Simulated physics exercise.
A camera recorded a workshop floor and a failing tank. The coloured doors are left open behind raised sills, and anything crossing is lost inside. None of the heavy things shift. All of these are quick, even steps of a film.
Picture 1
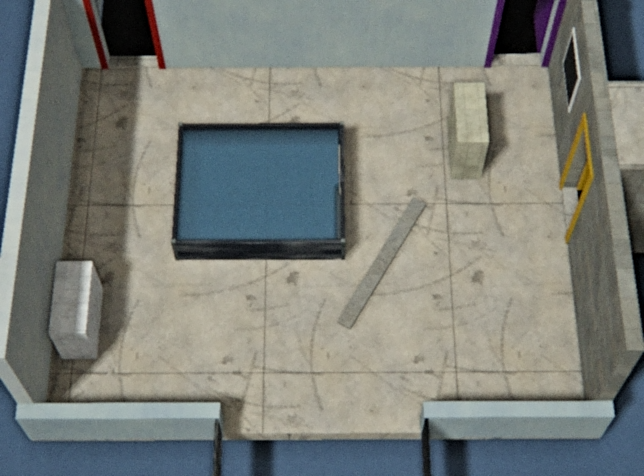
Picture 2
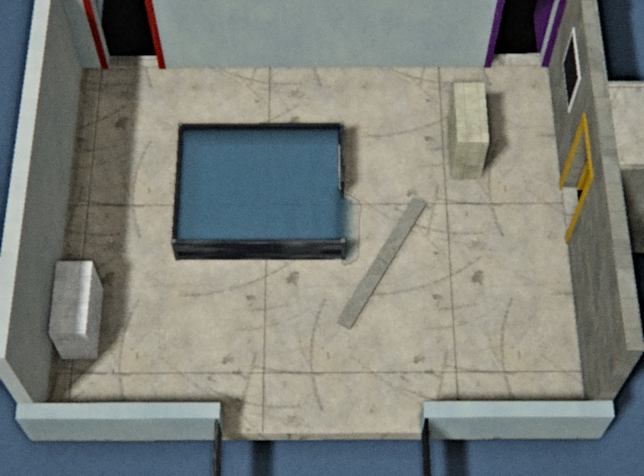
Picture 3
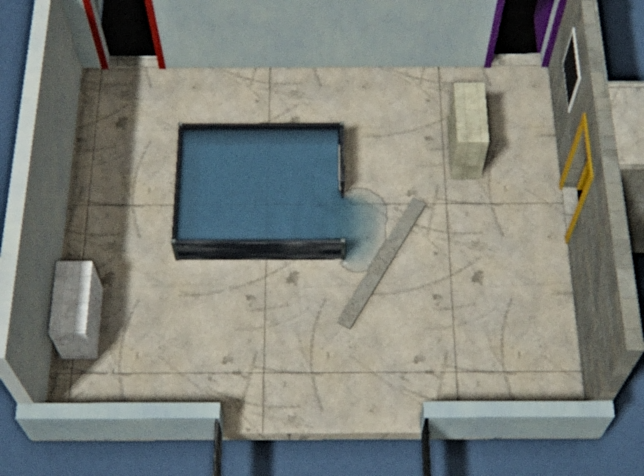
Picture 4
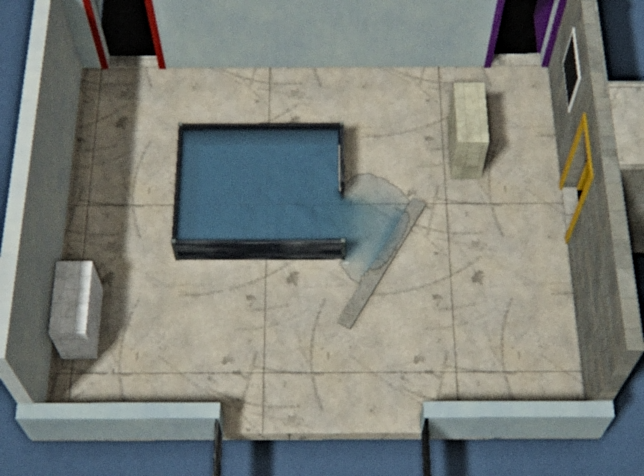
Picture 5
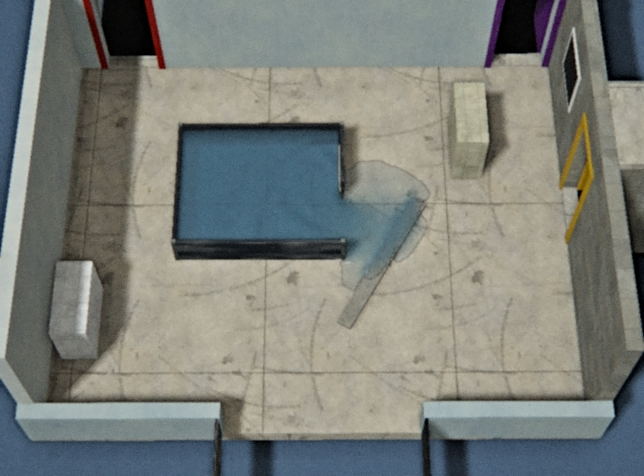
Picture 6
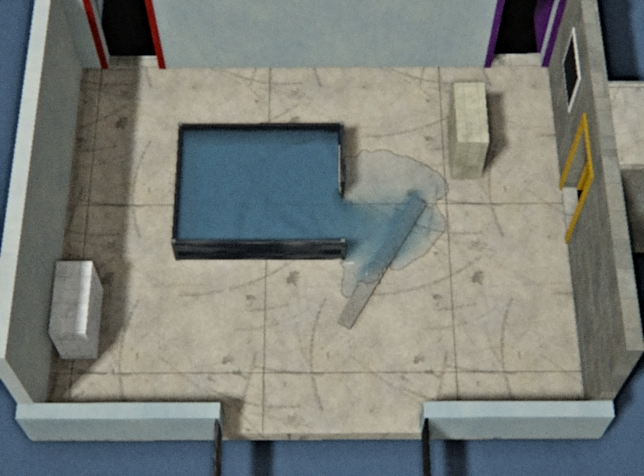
Workshop floor with water pouring from a gap in a tank's right side, spreading rightward across a slanting grey strip.
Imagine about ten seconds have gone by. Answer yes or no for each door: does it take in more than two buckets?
Yellow door: Yes; purple door: Yes; red door: No.
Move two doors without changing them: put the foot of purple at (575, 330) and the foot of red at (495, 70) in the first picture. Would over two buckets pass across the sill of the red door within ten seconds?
Result for red: It breaks the limit.
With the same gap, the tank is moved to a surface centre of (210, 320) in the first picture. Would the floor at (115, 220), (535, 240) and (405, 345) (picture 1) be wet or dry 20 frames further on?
First spot stays unwetted, second spot gets drenched, third spot gets drenched.
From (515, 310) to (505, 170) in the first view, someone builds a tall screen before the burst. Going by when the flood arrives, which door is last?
That's the one in red.
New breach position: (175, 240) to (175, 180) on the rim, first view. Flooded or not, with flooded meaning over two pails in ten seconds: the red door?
Well, I'd say the red door gets more.
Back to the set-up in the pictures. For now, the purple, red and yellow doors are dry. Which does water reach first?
Answer: The yellow-painted one.
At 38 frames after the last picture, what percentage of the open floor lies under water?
Roughly 65 %.
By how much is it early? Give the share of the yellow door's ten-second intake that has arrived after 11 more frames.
Close to 5 percent.
A moment on, water covers 15 % of the floor; the yellow door not reached, the purple door not reached, the red door not reached.
Next, water covers 35 % of the floor; the yellow door under two buckets in, the purple door not reached, the red door not reached.
Then, water covers 45 % of the floor; the yellow door over two buckets in, the purple door wet at the sill, nothing in, the red door not reached.
Later, water covers 65 % of the floor; the yellow door far over two buckets in, the purple door over two buckets in, the red door not reached.
In the end, water covers 90 % of the floor; the yellow door far over two buckets in, the purple door far over two buckets in, the red door wet at the sill, nothing in.
